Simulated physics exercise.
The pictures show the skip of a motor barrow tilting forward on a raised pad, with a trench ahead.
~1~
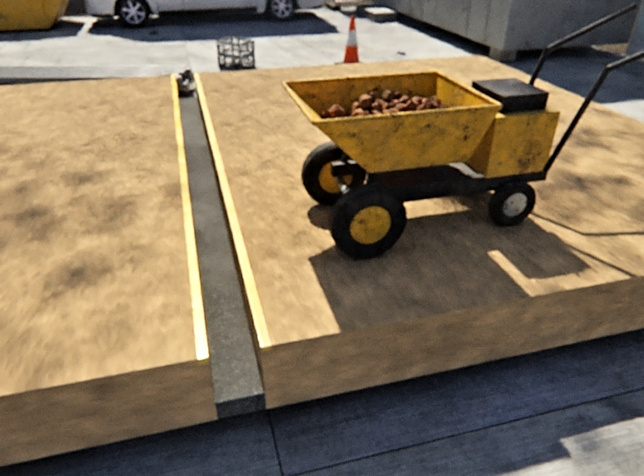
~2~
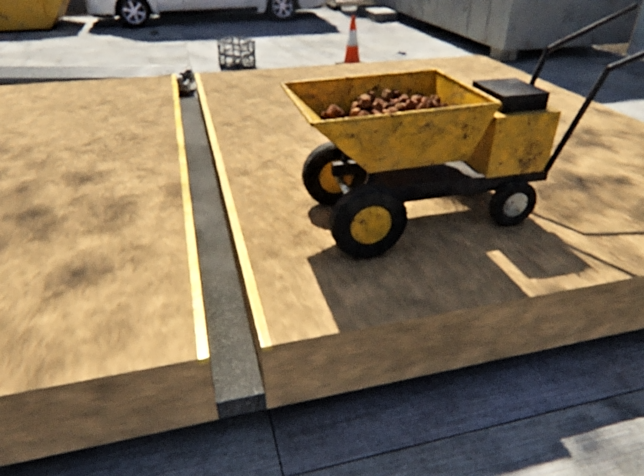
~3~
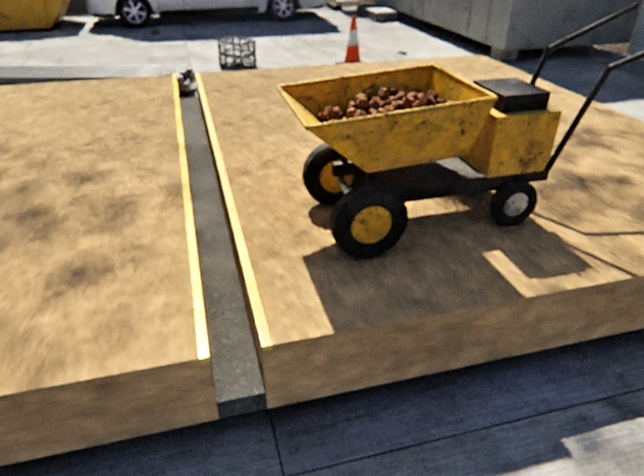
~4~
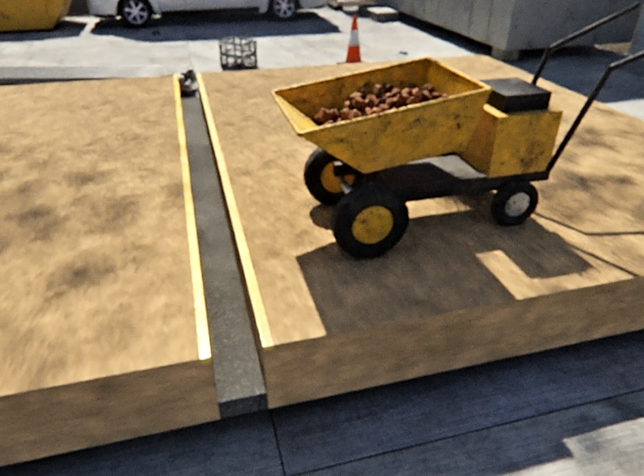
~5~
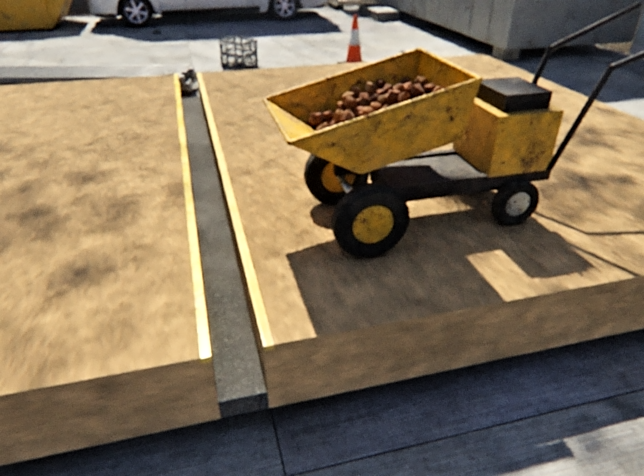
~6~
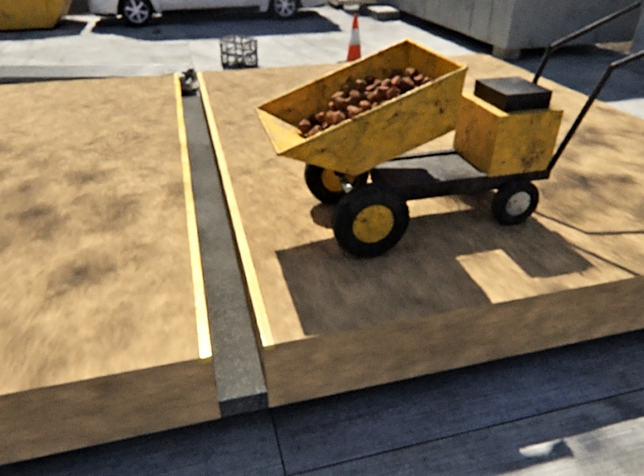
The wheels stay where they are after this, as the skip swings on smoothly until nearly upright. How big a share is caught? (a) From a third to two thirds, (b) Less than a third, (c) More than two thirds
Option c: More than two thirds.
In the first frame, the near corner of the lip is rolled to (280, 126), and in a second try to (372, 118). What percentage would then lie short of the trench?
In order, close to 0 and 40 in a hundred.
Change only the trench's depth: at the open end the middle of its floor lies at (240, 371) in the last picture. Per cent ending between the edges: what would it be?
Something close to 50 per cent.
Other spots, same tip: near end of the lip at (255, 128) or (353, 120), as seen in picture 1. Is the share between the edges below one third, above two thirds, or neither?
First: Below one third; second: The middle third.
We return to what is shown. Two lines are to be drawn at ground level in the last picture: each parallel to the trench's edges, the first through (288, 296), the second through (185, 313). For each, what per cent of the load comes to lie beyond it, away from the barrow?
In order: Near 90 %, then 10 %.
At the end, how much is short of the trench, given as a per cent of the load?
Near 5 %.
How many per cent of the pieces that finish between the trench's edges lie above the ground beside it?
My best guess is some 0 per cent.
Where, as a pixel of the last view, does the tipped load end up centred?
Centre at rest: Close to (220, 269).
Just after the last frame, skip tipped steeply; every one in the skip.
A moment on, skip tipped right over; the larger part in the skip; just a few short of the trench; roughly a quarter in or heaped over the trench; just a few falling.
Further on, skip tipped right over; roughly a quarter in the skip; just a few short of the trench; roughly two thirds in or heaped over the trench; about a tenth beyond it.
When it is over, skip tipped right over; about a tenth in the skip; just a few short of the trench; the larger part in or heaped over the trench; about a tenth beyond it.
